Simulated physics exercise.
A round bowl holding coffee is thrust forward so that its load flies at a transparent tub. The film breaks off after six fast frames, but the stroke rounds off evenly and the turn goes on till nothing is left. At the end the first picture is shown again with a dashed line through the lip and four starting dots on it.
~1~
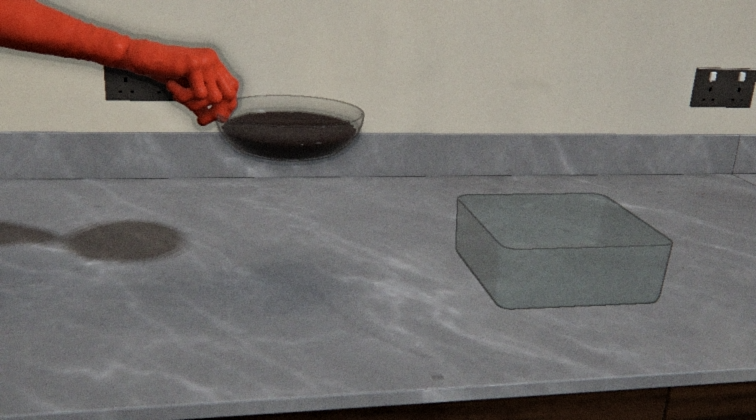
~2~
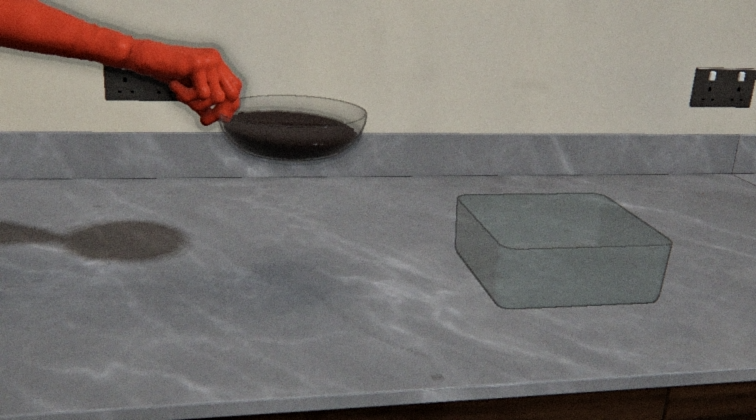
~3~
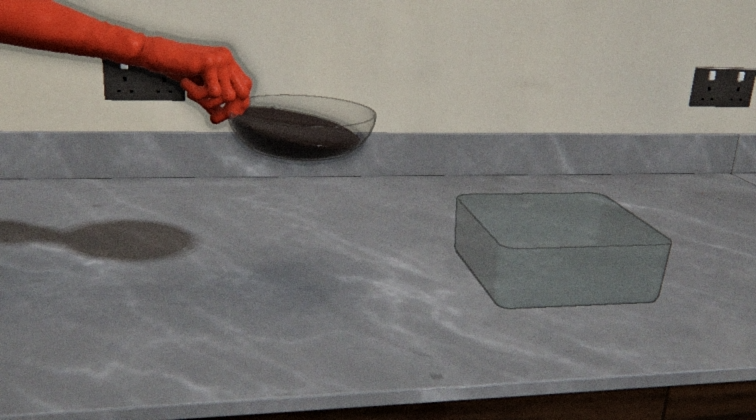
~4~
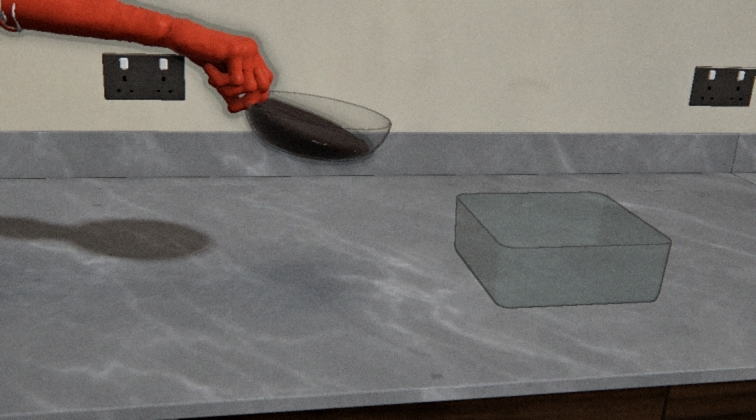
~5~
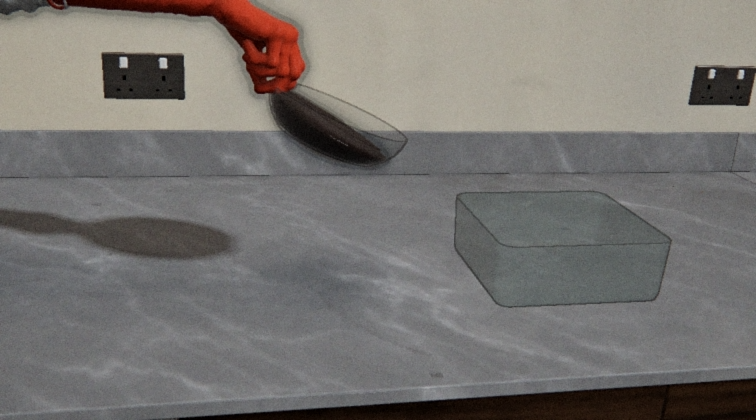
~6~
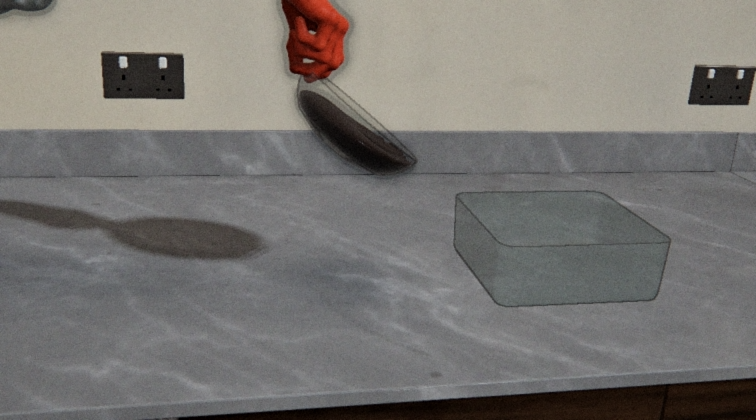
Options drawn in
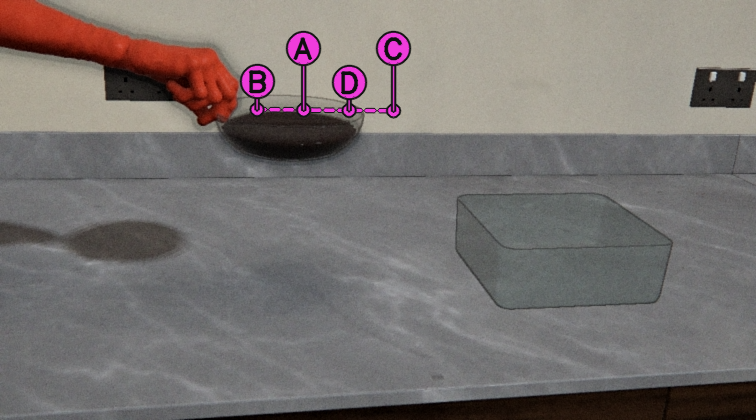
The video shows a red hand holding a round transparent bowl of dark coffee above a grey marbled counter, left of an empty transparent tub. The hand moves the bowl rightward, tilting it increasingly steeply with its right side lowering.
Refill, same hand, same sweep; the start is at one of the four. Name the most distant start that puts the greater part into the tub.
Take C.
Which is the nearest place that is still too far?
D.
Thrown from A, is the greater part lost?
Yes, it does.
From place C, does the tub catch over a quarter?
Yes, it does.
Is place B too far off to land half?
Yes, it does.
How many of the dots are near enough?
One.
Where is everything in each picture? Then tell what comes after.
Upright, lip at (361, 110); tub from (493, 307) to (657, 300); nothing has left yet.
Upright, lip at (364, 110); nothing has left yet.
Upright, lip at (373, 111); nothing has left yet.
Tipped about 8°, lip at (388, 119); nothing has left yet.
Tipped about 21°, lip at (404, 135); nothing has left yet.
Tipped about 39°, lip at (414, 155); nothing has left yet.
On the marked copy, A at (303, 110); B at (257, 109); C at (393, 110); D at (349, 110).
Choosing A, about 0 % lands in the tub, 97 % falls short and 3 % goes beside or beyond.
Choosing B, about 0 % lands in the tub, 100 % falls short.
Choosing C, about 67 % lands in the tub, 17 % falls short and 16 % goes beside or beyond.
Choosing D, about 23 % lands in the tub, 72 % falls short and 6 % goes beside or beyond.
